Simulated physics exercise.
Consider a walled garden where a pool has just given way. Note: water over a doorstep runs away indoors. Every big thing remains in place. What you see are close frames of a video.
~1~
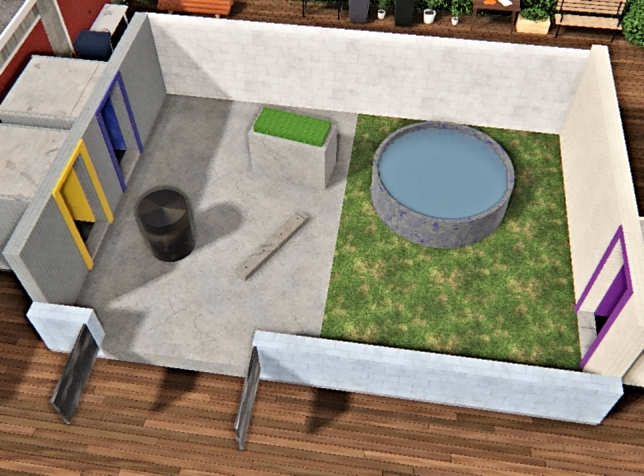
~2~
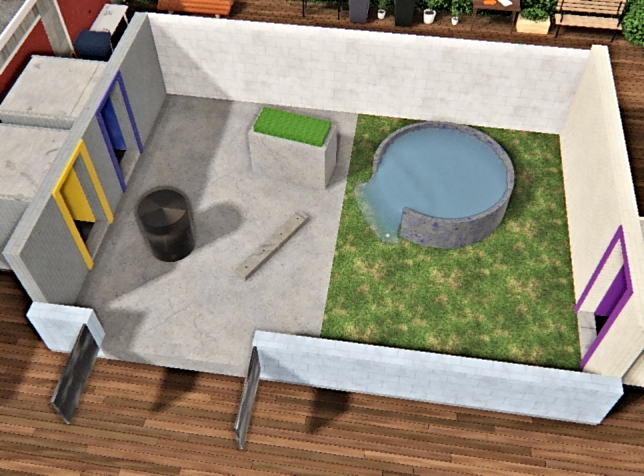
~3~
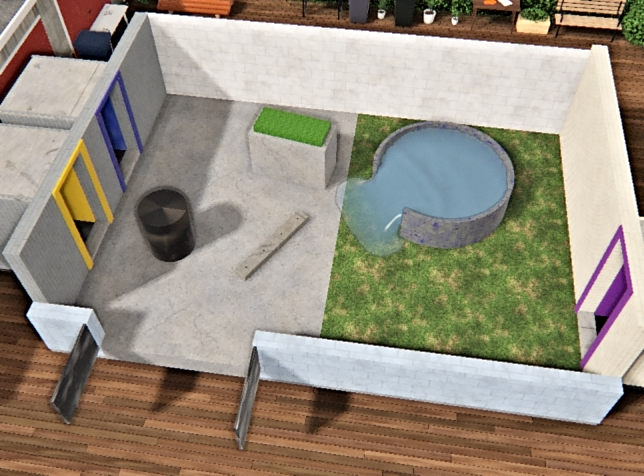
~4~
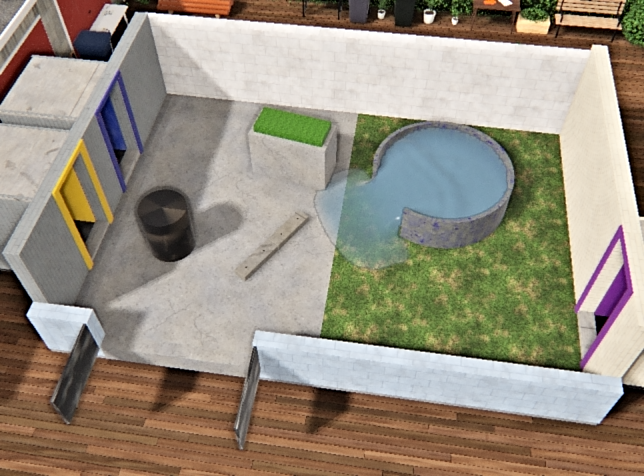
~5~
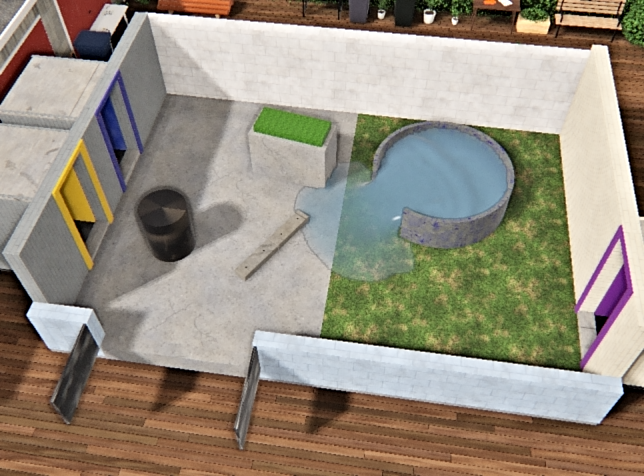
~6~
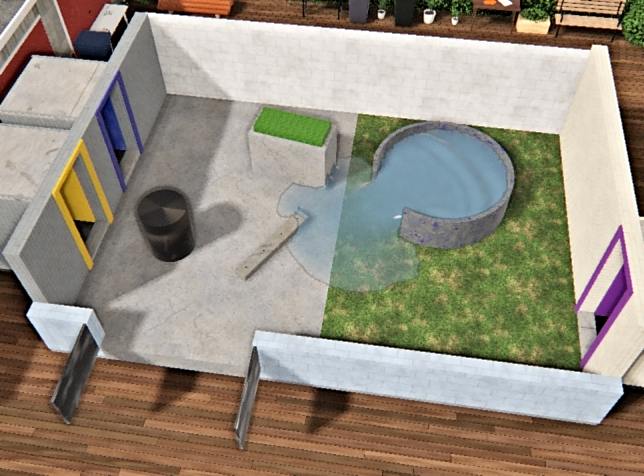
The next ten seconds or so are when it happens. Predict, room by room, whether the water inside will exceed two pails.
Blue door: Does not exceed two pails. Yellow door: Does not exceed two pails. Purple door: Does not exceed two pails.
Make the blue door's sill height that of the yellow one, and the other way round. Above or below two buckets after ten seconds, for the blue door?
Result for the blue door: It crosses the line.
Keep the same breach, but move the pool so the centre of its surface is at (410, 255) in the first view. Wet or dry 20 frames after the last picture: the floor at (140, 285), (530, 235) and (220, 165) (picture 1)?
First spot gets drenched, second spot stays unwetted, third spot stays unwetted.
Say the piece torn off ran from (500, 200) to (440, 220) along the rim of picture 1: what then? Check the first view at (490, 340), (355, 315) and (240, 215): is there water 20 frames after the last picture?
Point by point: Soaked; soaked; unwetted.
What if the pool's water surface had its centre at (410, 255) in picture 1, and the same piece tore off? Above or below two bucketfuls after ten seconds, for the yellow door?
The yellow door exceeds the threshold.
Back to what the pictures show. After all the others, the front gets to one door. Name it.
From what the pictures show, it's the purple one.
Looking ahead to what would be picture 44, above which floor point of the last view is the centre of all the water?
Near (335, 225).
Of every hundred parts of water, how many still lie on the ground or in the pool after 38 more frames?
About 78 %.
A moment on, water covers 25 % of the floor; the blue door not reached, the yellow door not reached, the purple door not reached.
Next, water covers 45 % of the floor; the blue door not reached, the yellow door not reached, the purple door not reached.
Then, water covers 60 % of the floor; the blue door under two buckets in, the yellow door wet at the sill, nothing in, the purple door not reached.
Later, water covers 75 % of the floor; the blue door under two buckets in, the yellow door wet at the sill, nothing in, the purple door not reached.
In the end, water covers 90 % of the floor; the blue door under two buckets in, the yellow door wet at the sill, nothing in, the purple door wet at the sill, nothing in.
